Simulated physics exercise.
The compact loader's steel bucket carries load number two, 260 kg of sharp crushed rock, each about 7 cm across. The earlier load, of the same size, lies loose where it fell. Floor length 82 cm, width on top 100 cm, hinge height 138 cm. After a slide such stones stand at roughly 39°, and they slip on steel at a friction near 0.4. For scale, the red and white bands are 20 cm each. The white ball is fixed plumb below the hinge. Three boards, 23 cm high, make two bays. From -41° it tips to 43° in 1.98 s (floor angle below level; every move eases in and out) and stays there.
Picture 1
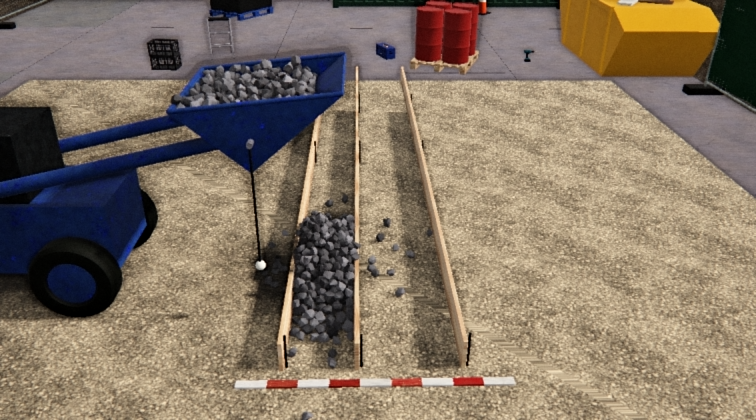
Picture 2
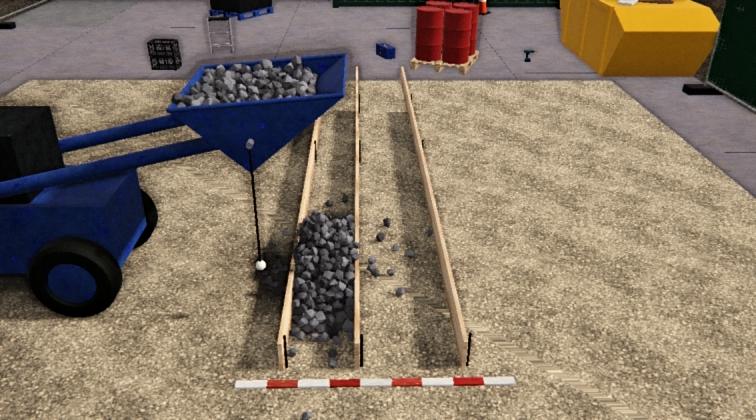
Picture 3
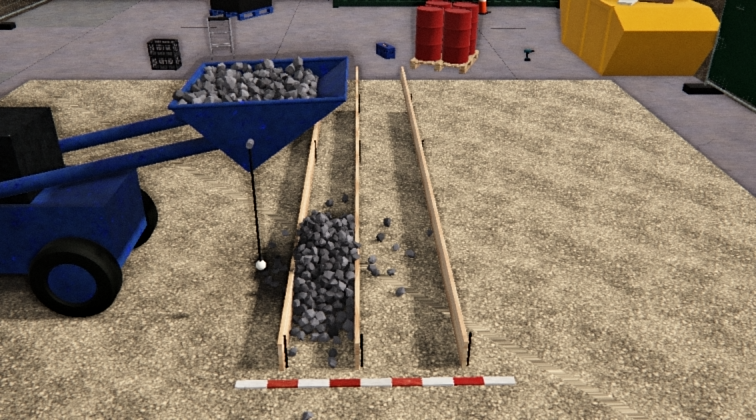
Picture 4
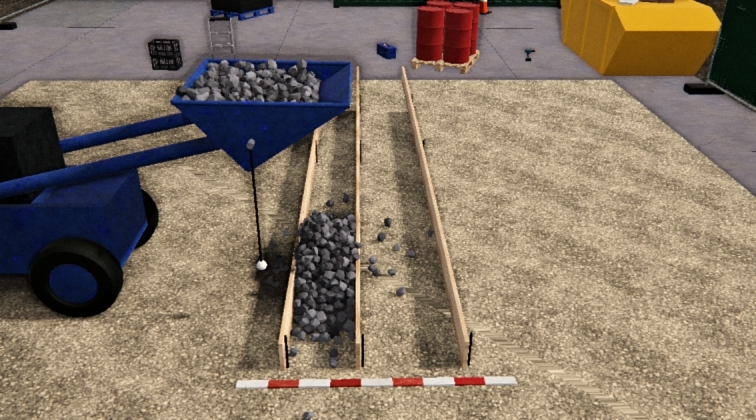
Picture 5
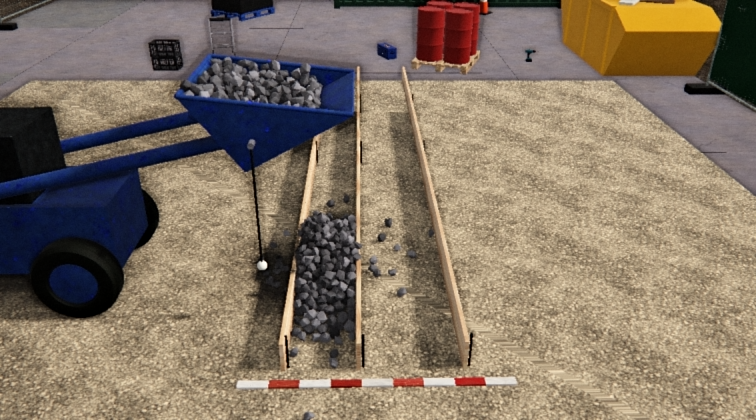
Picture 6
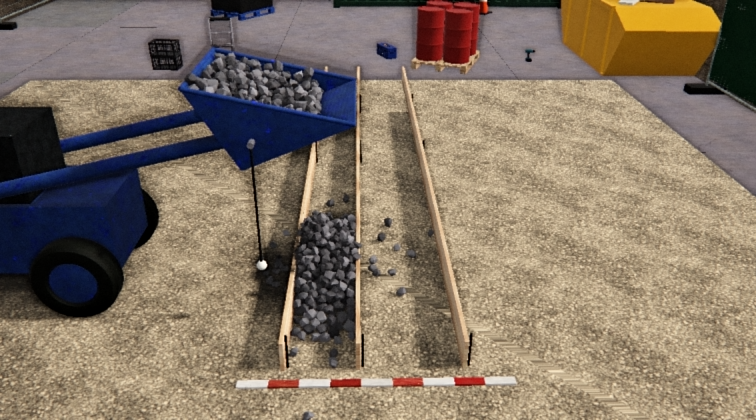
In a yard with long boards, a blue loader's stone-filled bucket tips gradually down rightward.
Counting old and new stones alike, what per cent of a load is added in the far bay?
Some 92 per cent is added.
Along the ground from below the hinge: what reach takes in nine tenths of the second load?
Roughly 130 cm ahead of it.
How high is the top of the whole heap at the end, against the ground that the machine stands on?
Some 40 cm above that level.
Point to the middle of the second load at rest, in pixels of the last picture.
Around (394, 266).
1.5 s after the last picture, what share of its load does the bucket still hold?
Roughly 20 per cent is still inside.
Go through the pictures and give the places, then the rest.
In the first frame, lip at (343, 94), floor tilted -41°, highest stones at (256, 71). The earlier load is highest near (321, 236), 35 cm above ground level, 2 % short of the bays, 96 % in the near bay, 2 % in the far bay.
In the second frame, the bucket is at -40°, its lip at (344, 95); the top of the load is at (251, 72).
In the third frame, the bucket is at -38°, its lip at (346, 99); the top of the load is at (252, 71).
In the fourth frame, the bucket is at -34°, its lip at (349, 106); the top of the load is at (240, 69).
In the fifth frame, lip at (353, 115), floor tilted -29°, highest stones at (225, 68).
In the sixth frame, lip at (355, 125), floor tilted -23°, highest stones at (220, 62).
Then, 0.9 s after the last picture the floor is at 30°; in per cent of one load, 98 in the bucket, 2 short of the bays, 98 in the near bay, 2 in the far bay; the foremost stones are at (397, 253).
Then, 1.5 s after the last picture the floor is at 43°; in per cent of one load, 20 in the bucket, 2 short of the bays, 126 in the near bay, 52 in the far bay; the foremost stones are at (429, 270).
Then, 1.8 s after the last picture the floor is at 43°; in per cent of one load, 0 in the bucket, 2 short of the bays, 109 in the near bay, 88 in the far bay; the foremost stones are at (440, 265).
Then, 4.4 s after the last picture the floor is at 43°; in per cent of one load, 0 in the bucket, 2 short of the bays, 104 in the near bay, 94 in the far bay; the foremost stones are at (439, 264). Net gain in the far bay, 92.
